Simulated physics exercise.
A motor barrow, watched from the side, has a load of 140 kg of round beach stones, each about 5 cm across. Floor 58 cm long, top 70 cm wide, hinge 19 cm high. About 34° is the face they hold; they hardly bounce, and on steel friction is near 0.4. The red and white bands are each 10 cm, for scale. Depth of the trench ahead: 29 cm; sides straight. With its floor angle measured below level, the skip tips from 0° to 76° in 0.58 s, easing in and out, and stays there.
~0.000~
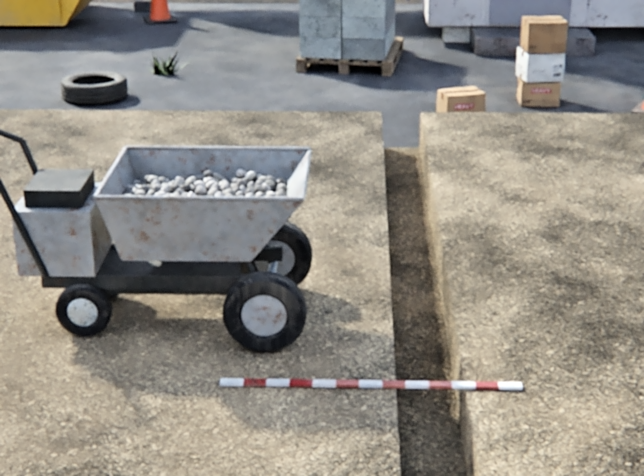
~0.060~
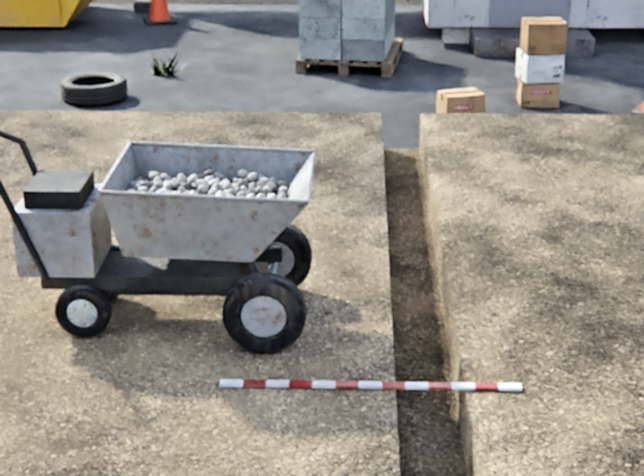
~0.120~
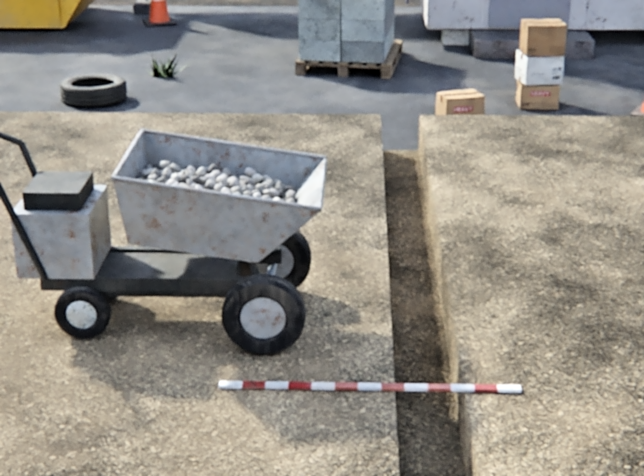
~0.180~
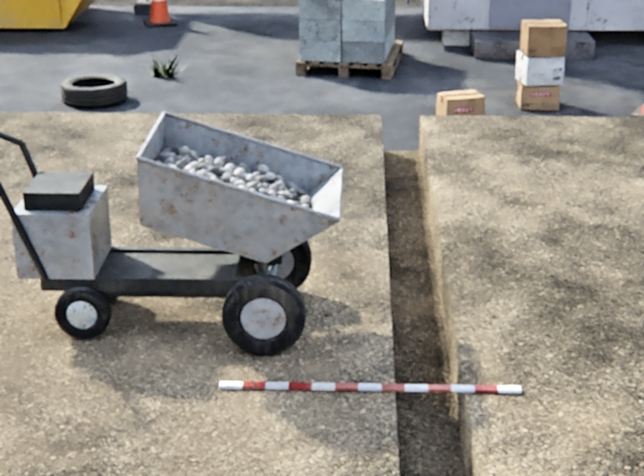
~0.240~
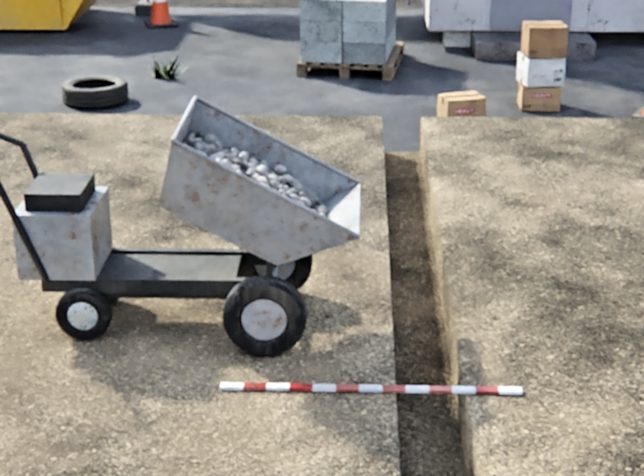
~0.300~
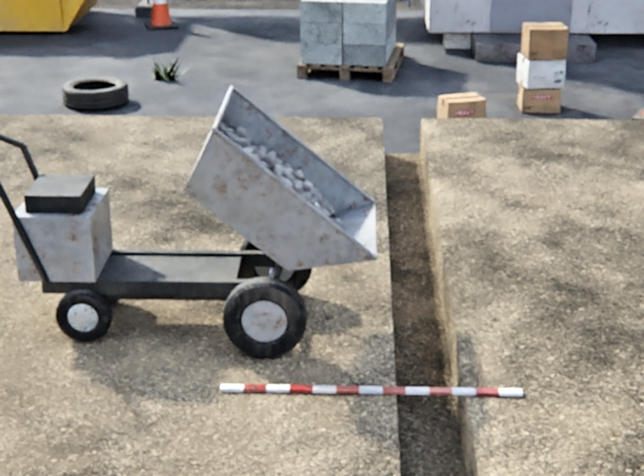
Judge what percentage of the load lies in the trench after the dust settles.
About 61 %.
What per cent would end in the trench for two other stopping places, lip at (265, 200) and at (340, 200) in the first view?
It'd be around 80 per cent and after that around 25 per cent.
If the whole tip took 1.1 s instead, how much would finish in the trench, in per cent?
80 %.
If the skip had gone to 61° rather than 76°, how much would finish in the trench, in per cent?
The trench would hold about 55% of it.
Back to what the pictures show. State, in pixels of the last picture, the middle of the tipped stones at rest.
I'd point to around (446, 357).
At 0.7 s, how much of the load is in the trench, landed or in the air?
Close to 30 per cent at that time.
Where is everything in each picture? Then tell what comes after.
In the first frame, lip at (304, 199), floor tilted 0°, highest stones at (204, 186).
In the second frame, lip at (308, 202), floor tilted 2°, highest stones at (175, 182); the stones move at 0.5 m/s on average.
In the third frame, lip at (321, 209), floor tilted 8°, highest stones at (163, 174); the stones move at 1.1 m/s on average.
In the fourth frame, lip at (340, 220), floor tilted 17°, highest stones at (173, 158); the stones move at 1.5 m/s on average.
In the fifth frame, lip at (360, 237), floor tilted 28°, highest stones at (196, 143); the stones move at 1.7 m/s on average.
In the sixth frame, the skip is at 40°, its lip at (376, 259); the top of the load is at (225, 132); the stones move at 1.8 m/s on average.
After 0.4 s the floor is at 63°; 100 % in the skip; the foremost stones are at (375, 277).
After 0.7 s the floor is at 76°; 66 % in the skip, 32 % in the trench, 2 % past the trench; the foremost stones are at (470, 327).
After 1.0 s the floor is at 76°; 5 % in the skip, 56 % in the trench, 40 % past the trench; the foremost stones are past the picture's edge.
After 3.0 s the floor is at 76°; 0 % in the skip, 61 % in the trench, 39 % past the trench; the foremost stones are past the picture's edge.
